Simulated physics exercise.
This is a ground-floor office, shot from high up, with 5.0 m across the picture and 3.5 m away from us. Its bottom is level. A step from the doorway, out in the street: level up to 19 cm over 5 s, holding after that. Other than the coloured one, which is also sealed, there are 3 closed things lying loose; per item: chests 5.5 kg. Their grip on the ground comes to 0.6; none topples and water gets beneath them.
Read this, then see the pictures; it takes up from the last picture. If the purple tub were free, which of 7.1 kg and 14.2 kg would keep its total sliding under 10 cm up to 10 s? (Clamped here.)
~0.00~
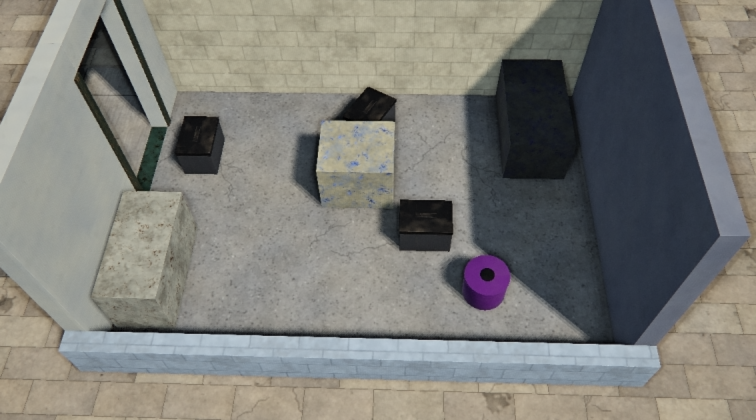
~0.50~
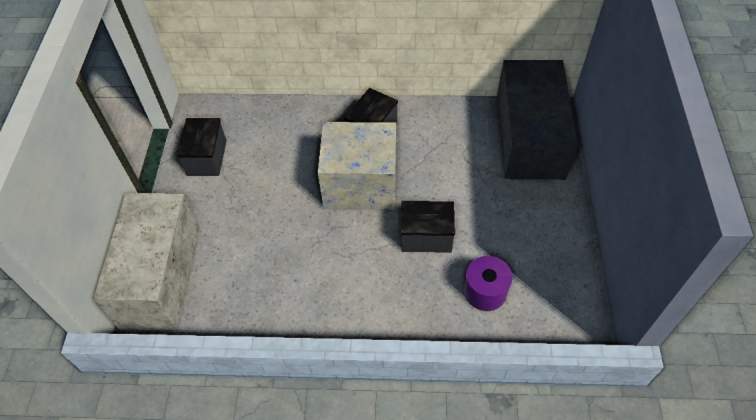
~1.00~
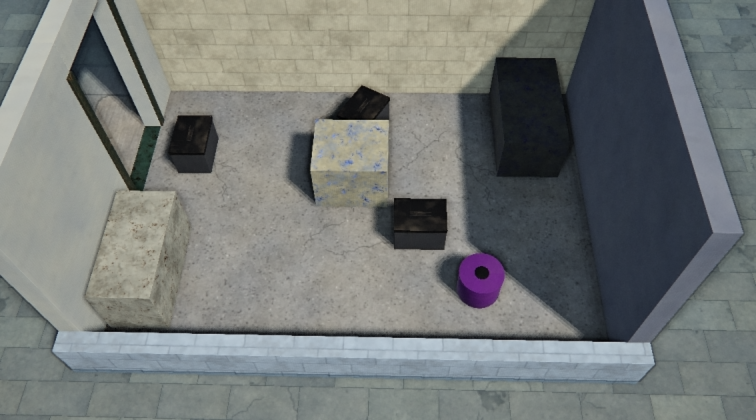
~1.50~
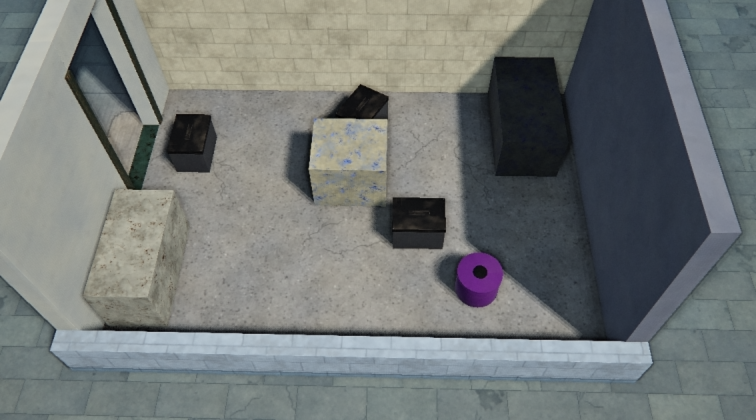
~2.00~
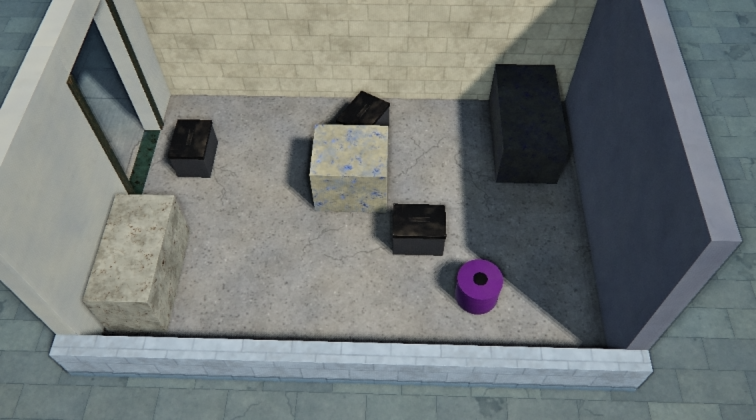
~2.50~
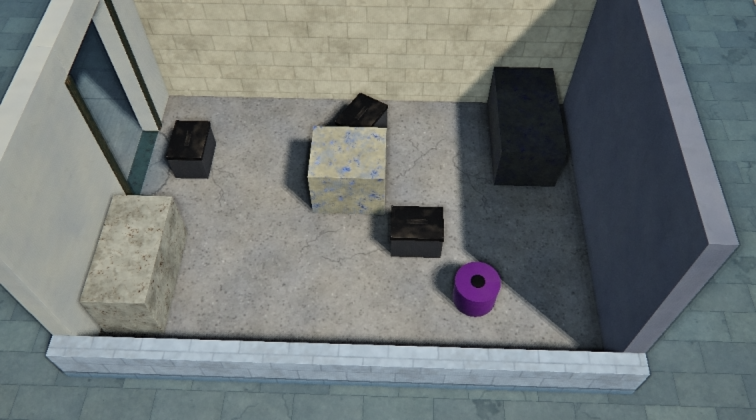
Extra weight is needed.
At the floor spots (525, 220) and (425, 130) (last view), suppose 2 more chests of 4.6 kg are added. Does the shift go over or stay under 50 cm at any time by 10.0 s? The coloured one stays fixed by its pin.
Taking them in order, the first is inside the line and the second is beyond the line.
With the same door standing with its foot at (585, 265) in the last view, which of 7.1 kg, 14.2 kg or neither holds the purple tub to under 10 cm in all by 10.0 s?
Both masses fail.
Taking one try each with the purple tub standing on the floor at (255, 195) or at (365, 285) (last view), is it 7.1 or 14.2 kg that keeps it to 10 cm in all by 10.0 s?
In order, no load succeeds and heavier load succeeds alone.
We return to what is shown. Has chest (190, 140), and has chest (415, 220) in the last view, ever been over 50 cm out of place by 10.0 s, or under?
In turn: Beyond, below.
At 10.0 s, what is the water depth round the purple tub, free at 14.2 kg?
Around 6 cm.
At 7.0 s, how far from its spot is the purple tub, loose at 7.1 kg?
Shift: About 0 cm.
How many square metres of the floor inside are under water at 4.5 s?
My estimate is roughly 4.0 m2.
After 3.5 s the purple tub would be 0 cm from its start with 7.1 kg and 0 cm from its start with 14.2 kg; 0 cm of water round it then.
After 4.5 s the purple tub would be 0 cm from its start with 7.1 kg and 0 cm from its start with 14.2 kg; 0 cm of water round it then.
After 7.0 s the purple tub would be 0 cm from its start with 7.1 kg and 0 cm from its start with 14.2 kg; 1 cm of water round it then.
After 10.0 s the purple tub would be 20 cm from its start with 7.1 kg and 0 cm from its start with 14.2 kg; 6 cm of water round it then.
